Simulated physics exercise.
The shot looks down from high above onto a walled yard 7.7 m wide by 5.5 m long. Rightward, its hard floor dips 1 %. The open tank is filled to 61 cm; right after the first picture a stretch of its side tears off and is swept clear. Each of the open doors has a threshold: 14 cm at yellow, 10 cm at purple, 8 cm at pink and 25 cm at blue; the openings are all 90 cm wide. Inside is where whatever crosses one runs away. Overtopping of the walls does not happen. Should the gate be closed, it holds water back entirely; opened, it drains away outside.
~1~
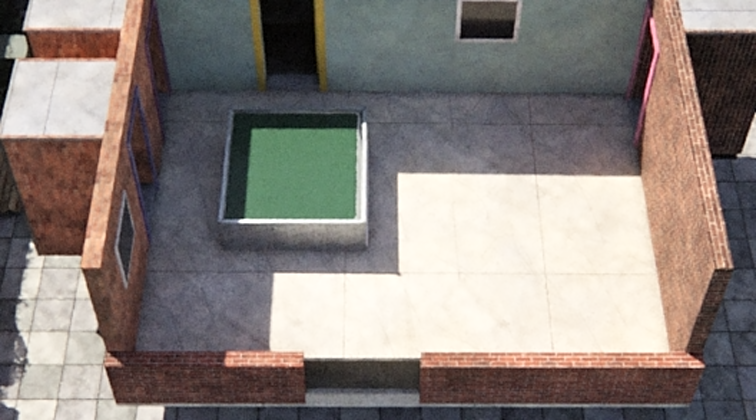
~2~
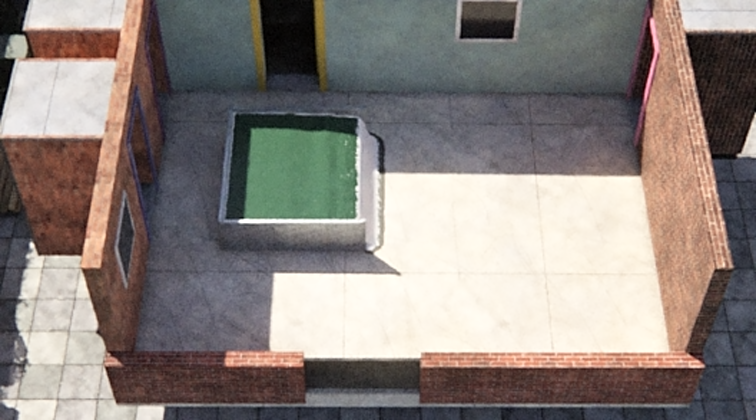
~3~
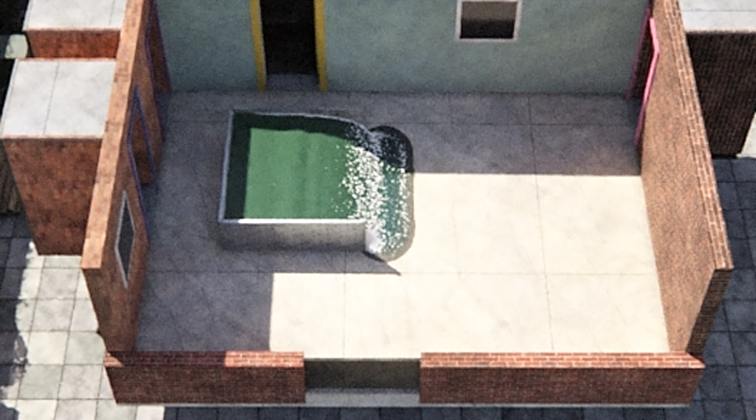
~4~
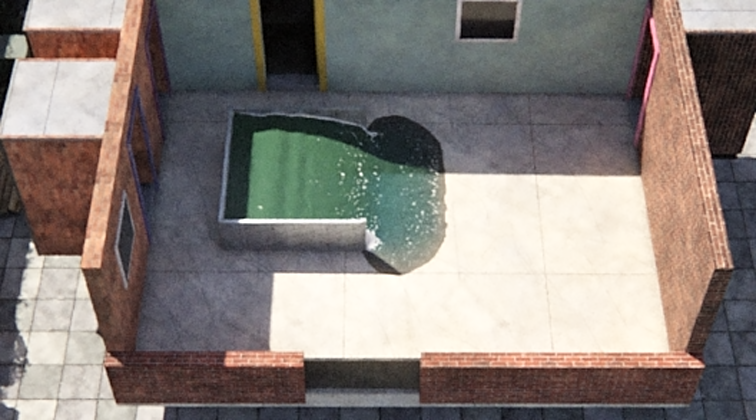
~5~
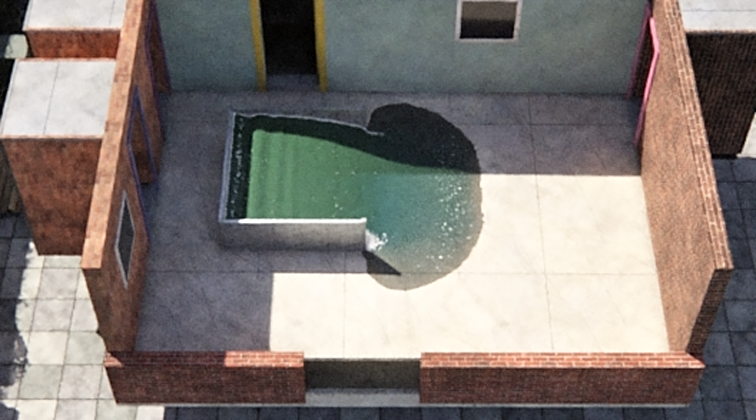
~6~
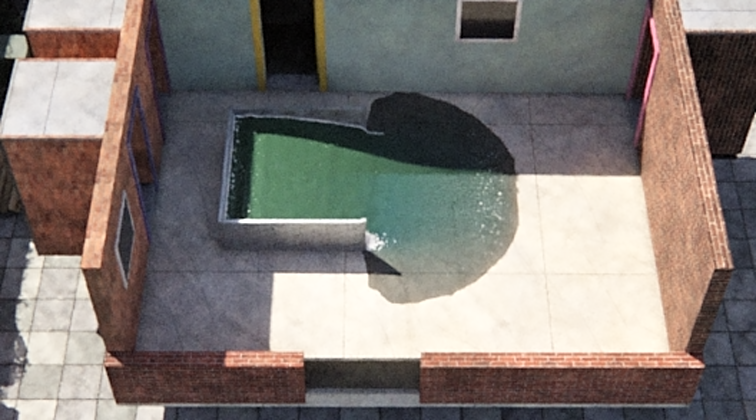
Green water pours from the open tank's right side and spreads across the yard floor.
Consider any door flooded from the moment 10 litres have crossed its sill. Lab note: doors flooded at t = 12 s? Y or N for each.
Yellow door N, purple door N, pink door Y, blue door N.
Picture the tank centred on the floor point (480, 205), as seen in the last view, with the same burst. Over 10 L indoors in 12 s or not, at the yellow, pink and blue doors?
Lab note: Vs limit, yellow door limit held; pink door limit broken; blue door limit held.
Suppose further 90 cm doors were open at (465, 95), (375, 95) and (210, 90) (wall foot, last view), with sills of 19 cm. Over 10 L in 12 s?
Check each in turn: The first fails, the second fails, the third fails.
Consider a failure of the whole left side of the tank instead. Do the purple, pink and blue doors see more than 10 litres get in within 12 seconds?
Door purple goes beyond, door pink goes beyond, door blue goes beyond.
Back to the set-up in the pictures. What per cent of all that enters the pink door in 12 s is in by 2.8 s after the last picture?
I'd put it at about 55 per cent by that point.
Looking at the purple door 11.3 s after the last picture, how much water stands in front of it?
About 6.5 cm deep.
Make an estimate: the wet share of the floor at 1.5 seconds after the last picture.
Close to 55 in a hundred parts are wet.
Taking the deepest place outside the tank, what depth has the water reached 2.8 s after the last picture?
Max around 32 cm.
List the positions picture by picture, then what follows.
In the first picture, the open tank at (295, 166) is whole and still, 61 cm deep.
In the second picture, water pours out at (362, 181) and has run 1.1 m, to (372, 138); typically 11 cm deep outside, 61 cm at the open tank's back.
In the third picture, the front is at (388, 258), 1.3 m from the gap at (362, 184); 1.6 m2 of floor is under water; 61 cm left at the back of the open tank.
In the fourth picture, the front is at (402, 122), 1.6 m from the gap at (362, 184); 3.1 m2 of floor is under water; 61 cm left at the back of the open tank.
In the fifth picture, water pours out at (362, 185) and has run 1.9 m, to (456, 262); typically 8 cm deep outside, 55 cm at the open tank's back.
In the sixth picture, water pours out at (362, 185) and has run 2.4 m, to (507, 162); typically 6 cm deep outside, 51 cm at the open tank's back.
Then, 0.7 s after the last picture water covers 45 % of the floor and is deepest (25 cm) near (376, 217); yellow door not reached, purple door not reached, pink door not reached, blue door not reached.
Then, 1.5 s after the last picture water covers 55 % of the floor and is deepest (32 cm) near (642, 210); yellow door not reached, purple door not reached, pink door 27 cm at the sill, 17 L in, blue door not reached.
Then, 2.8 s after the last picture water covers 55 % of the floor and is deepest (32 cm) near (667, 369); yellow door not reached, purple door not reached, pink door 28 cm at the sill, 196 L in, blue door not reached.
Then, 6.3 s after the last picture water covers 80 % of the floor and is deepest (14 cm) near (667, 369); yellow door not reached, purple door not reached, pink door 10 cm at the sill, 347 L in, blue door not reached.
Then, 11.3 s after the last picture water covers 100 % of the floor and is deepest (10 cm) near (250, 345); yellow door 3 cm at the sill, 0 L in, purple door 7 cm at the sill, 0 L in, pink door 8 cm at the sill, 356 L in, blue door 4 cm at the sill, 0 L in.
